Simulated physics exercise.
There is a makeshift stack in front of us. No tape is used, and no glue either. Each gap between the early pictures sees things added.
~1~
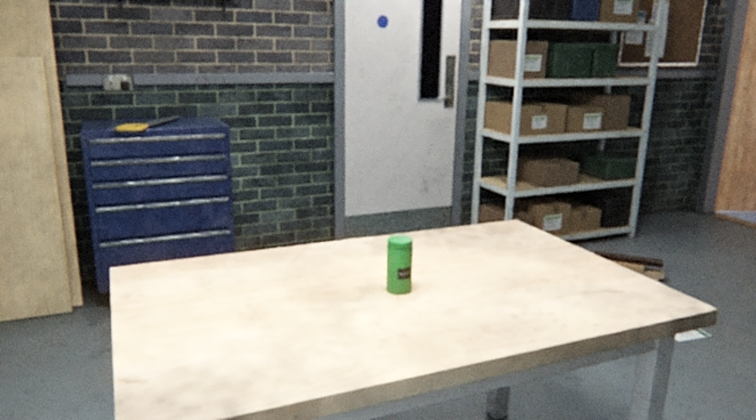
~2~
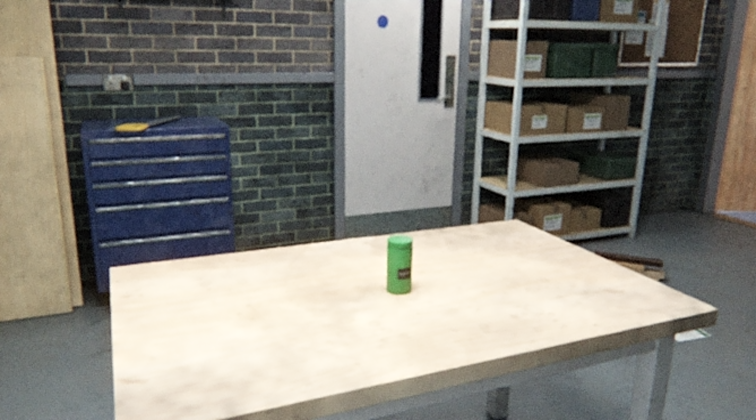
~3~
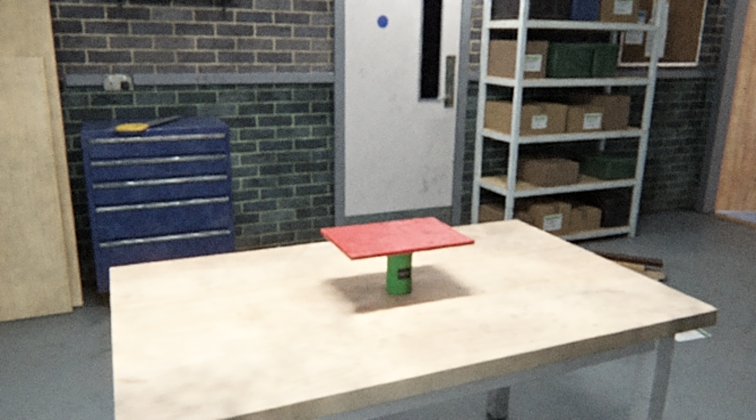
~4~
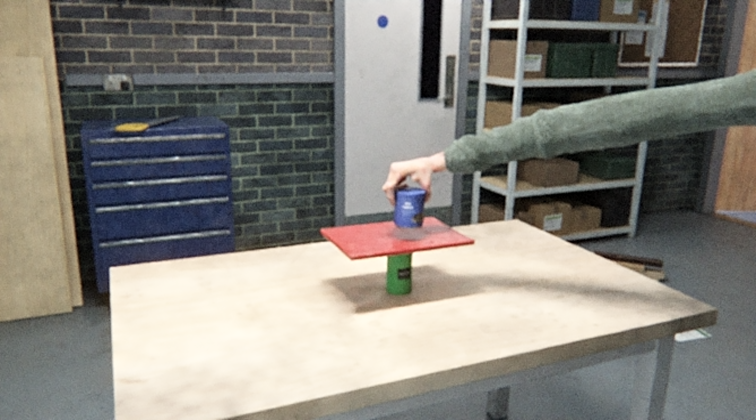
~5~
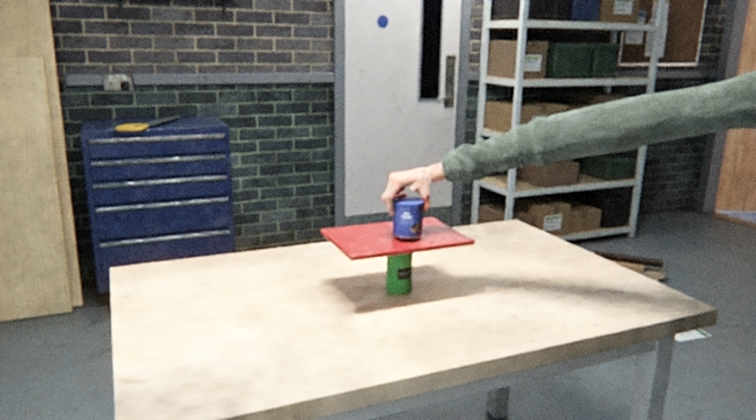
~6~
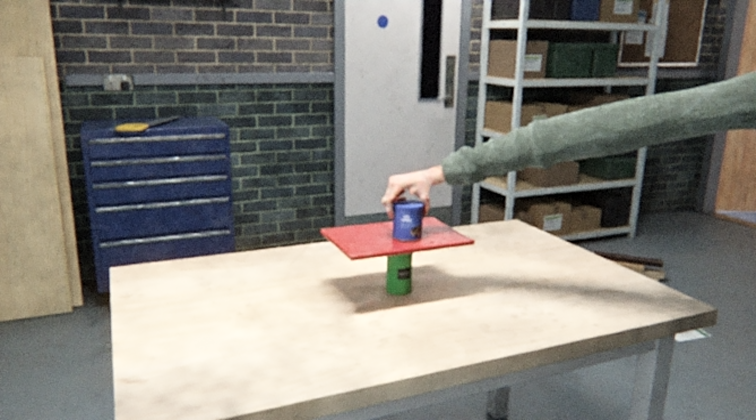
Arm in a green sleeve lowering a blue tin onto a red board that has appeared atop a green jar.
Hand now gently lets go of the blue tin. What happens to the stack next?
It will most likely stay balanced.
Then, 0.30 s on from there, no change.
Then, 1.00 s on from there, blue tin resting near (408, 221).
In the end, all 3 unmoved. At the end, from the last picture's camera, blue tin near (408, 221). The stack keeps its balance.
